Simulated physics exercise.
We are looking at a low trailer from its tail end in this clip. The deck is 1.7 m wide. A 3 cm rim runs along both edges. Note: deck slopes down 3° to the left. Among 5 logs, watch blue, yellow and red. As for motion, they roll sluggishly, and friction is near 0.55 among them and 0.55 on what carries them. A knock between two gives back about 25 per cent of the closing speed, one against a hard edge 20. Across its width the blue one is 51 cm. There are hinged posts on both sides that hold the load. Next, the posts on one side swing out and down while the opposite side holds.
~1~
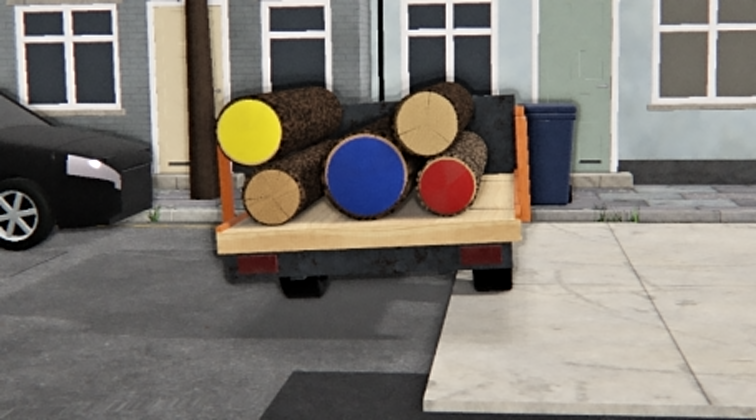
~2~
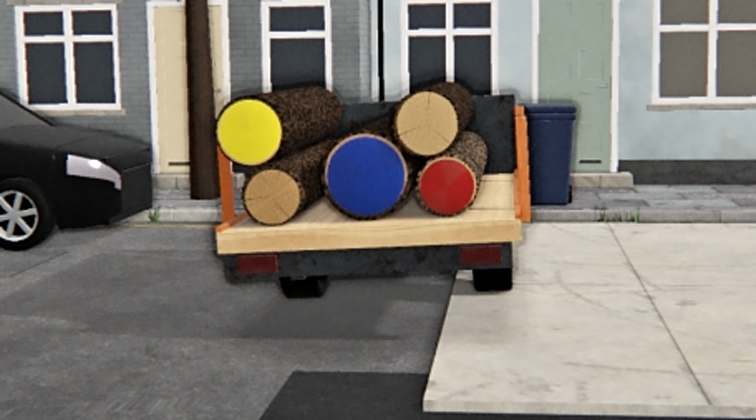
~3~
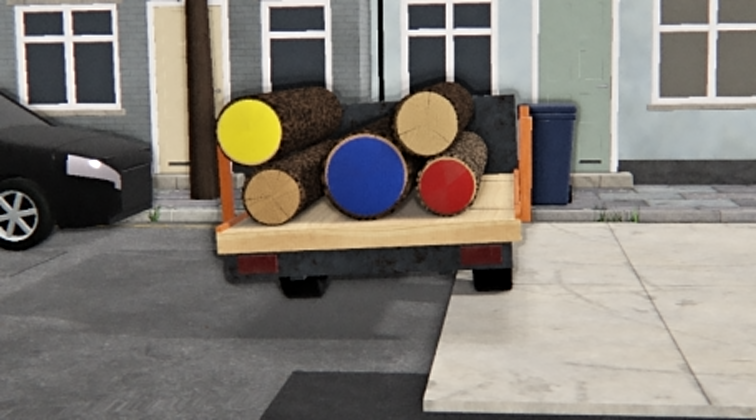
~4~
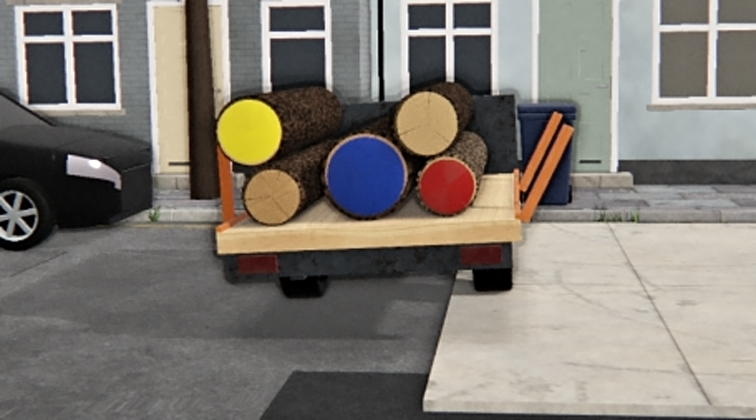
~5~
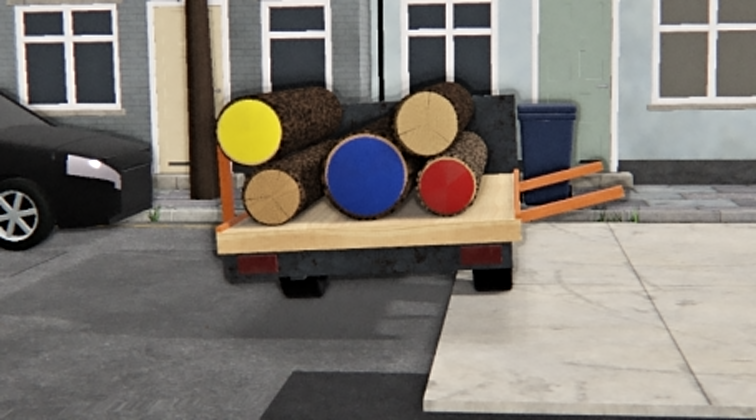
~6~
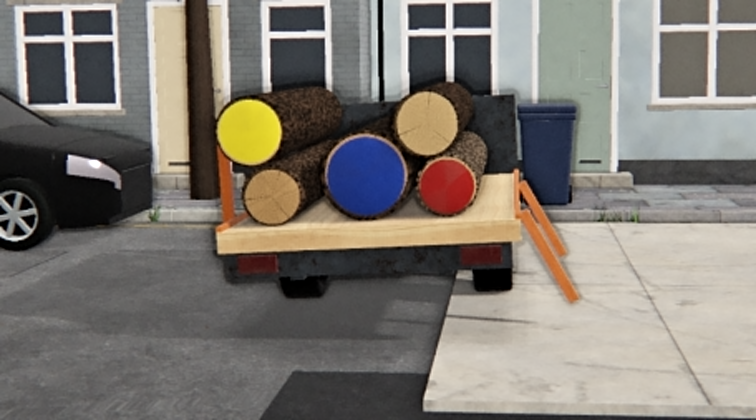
The orange posts on the right side of a flatbed truck, upright at first, tilt outward, swing down past level and end up pointing toward the ground beside the deck. The five stacked logs, with blue, yellow and red ends among them, stay still, and the left posts remain upright.
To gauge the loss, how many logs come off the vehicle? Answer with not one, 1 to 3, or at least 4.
The answer is not one.
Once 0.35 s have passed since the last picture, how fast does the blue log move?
Its speed is roughly 0.0 m/s.
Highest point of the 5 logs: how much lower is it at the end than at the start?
Some 0 centimetres.
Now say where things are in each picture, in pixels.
In the first frame, blue (365, 177), yellow (250, 132), red (447, 187); sides still shut; the deck slopes 3° down to the left; 3 of the 5 make up the bottom layer.
In the second frame, blue (365, 177), yellow (250, 132), red (447, 187); both sides upright.
In the third frame, blue (365, 177), yellow (250, 132), red (447, 187); right posts out by 5°, tip at (526, 124).
In the fourth frame, blue (365, 177), yellow (250, 132), red (447, 187); right posts out by 30°, tip at (566, 133).
In the fifth frame, blue (365, 177), yellow (250, 132), red (447, 187); right posts out by 80°, tip at (616, 193).
In the sixth frame, blue (365, 177), yellow (250, 132), red (447, 187); right posts out by 155°, tip at (571, 294).
Another 0.3 s on from the last picture, blue is on the deck, 85 cm from the left edge; yellow is up on others, 20 cm from the left edge; red is on the deck, 40 cm from the right edge; 0 of 5 are off.
In the end (0.8 s after the last picture), blue is on the deck, 85 cm from the left edge; yellow is up on others, 20 cm from the left edge; red is on the deck, 40 cm from the right edge; 0 of 5 are off.
